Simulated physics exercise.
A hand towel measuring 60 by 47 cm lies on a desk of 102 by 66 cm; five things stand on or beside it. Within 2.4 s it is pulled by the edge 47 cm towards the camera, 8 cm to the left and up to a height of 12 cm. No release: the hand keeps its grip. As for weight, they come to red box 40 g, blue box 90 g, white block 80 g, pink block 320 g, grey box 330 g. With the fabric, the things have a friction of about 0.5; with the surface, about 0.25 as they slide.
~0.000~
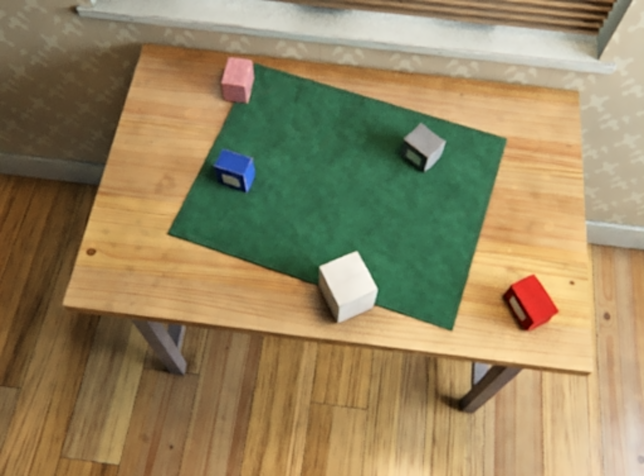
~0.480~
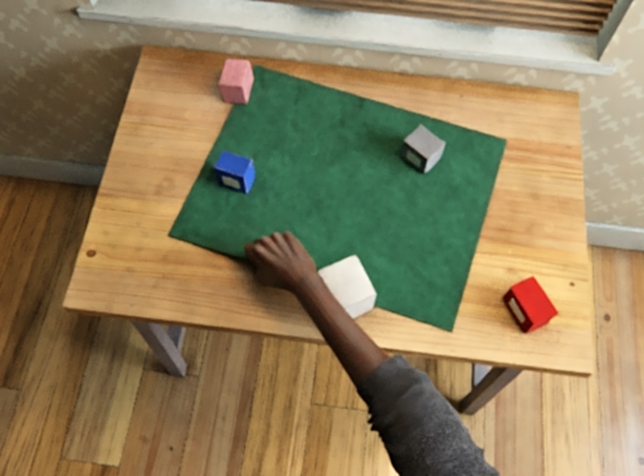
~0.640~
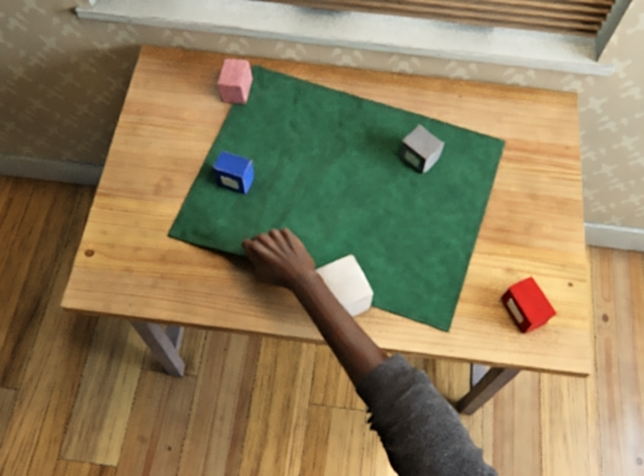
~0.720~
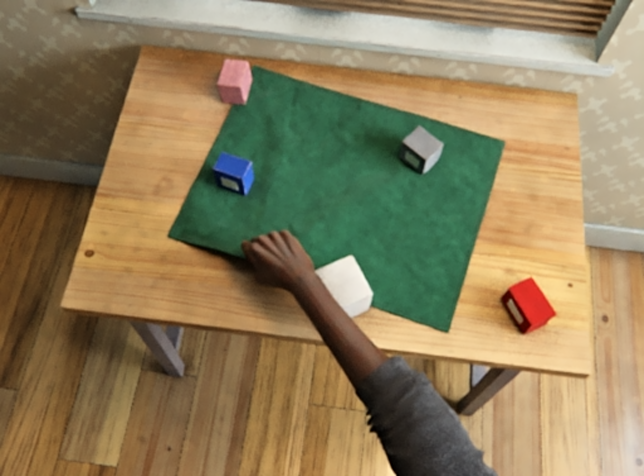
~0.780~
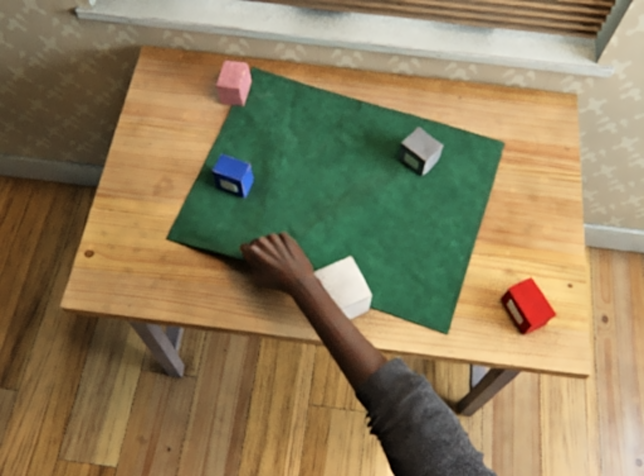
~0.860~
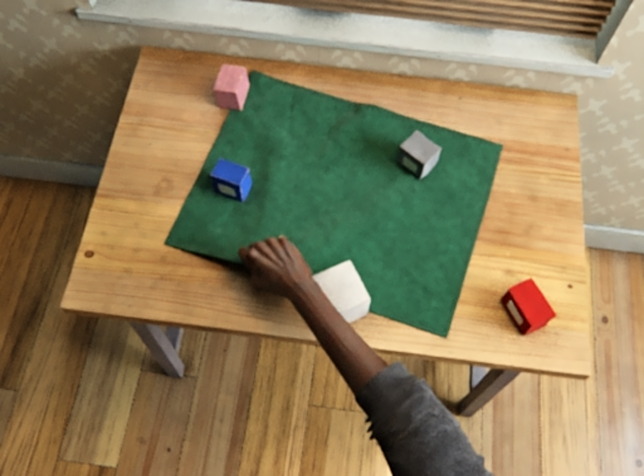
A hand grips the green cloth's near edge and pulls it slightly towards the camera.
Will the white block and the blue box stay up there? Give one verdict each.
Outcome: The white block falls down, the blue box falls down.
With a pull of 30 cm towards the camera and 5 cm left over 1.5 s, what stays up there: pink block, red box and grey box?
Then pink block holds on, red box holds on and grey box holds on.
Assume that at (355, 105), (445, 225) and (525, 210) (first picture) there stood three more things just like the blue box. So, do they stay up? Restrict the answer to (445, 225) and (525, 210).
Log, listed order - lost / kept.
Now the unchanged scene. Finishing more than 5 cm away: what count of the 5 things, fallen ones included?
The answer is 4 of them.
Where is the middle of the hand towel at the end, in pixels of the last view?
(214, 382), roughly.
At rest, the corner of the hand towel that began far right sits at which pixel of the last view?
Look around (375, 276) in the last picture - that's where it comes to rest.
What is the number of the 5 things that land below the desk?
It adds up to 2.
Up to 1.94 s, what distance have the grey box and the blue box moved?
The grey box is 25 cm out, the blue box 30 cm.
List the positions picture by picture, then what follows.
In the first picture, shows, white block (348, 278); blue box (233, 162); hand towel corners (168, 234) (507, 139) (452, 331).
In the second picture, shows, hand towel corners (168, 235) (507, 140); grip (258, 263).
In the third picture, shows, hand towel corners (167, 236) (506, 141); grip (256, 260).
In the fourth picture, shows, hand towel corners (167, 236) (506, 142); grip (255, 262).
In the fifth picture, shows, hand towel corners (166, 239) (505, 143); grip (254, 264).
In the sixth picture, shows, white block (342, 287); blue box (230, 171); hand towel corners (164, 244) (503, 145) (447, 338); grip (253, 268).
By 1.4 s, 100 % of the hand towel is still over the top; white block 13 cm off its start, blue box 13 cm off its start, grey box 11 cm off its start.
By 1.9 s, 70 % of the hand towel is still over the top; white block over the edge, blue box 30 cm off its start, grey box 26 cm off its start.
By 2.5 s, 40 % of the hand towel is still over the top; blue box over the edge, white block over the edge, grey box 41 cm off its start at (302, 286).
By 3.0 s, 25 % of the hand towel is still over the top; blue box over the edge, white block over the edge, grey box 47 cm off its start.
By 4.6 s, 25 % of the hand towel is still over the top; blue box over the edge, white block over the edge, grey box 47 cm off its start at (286, 318), pink block 15 cm off its start at (210, 131).
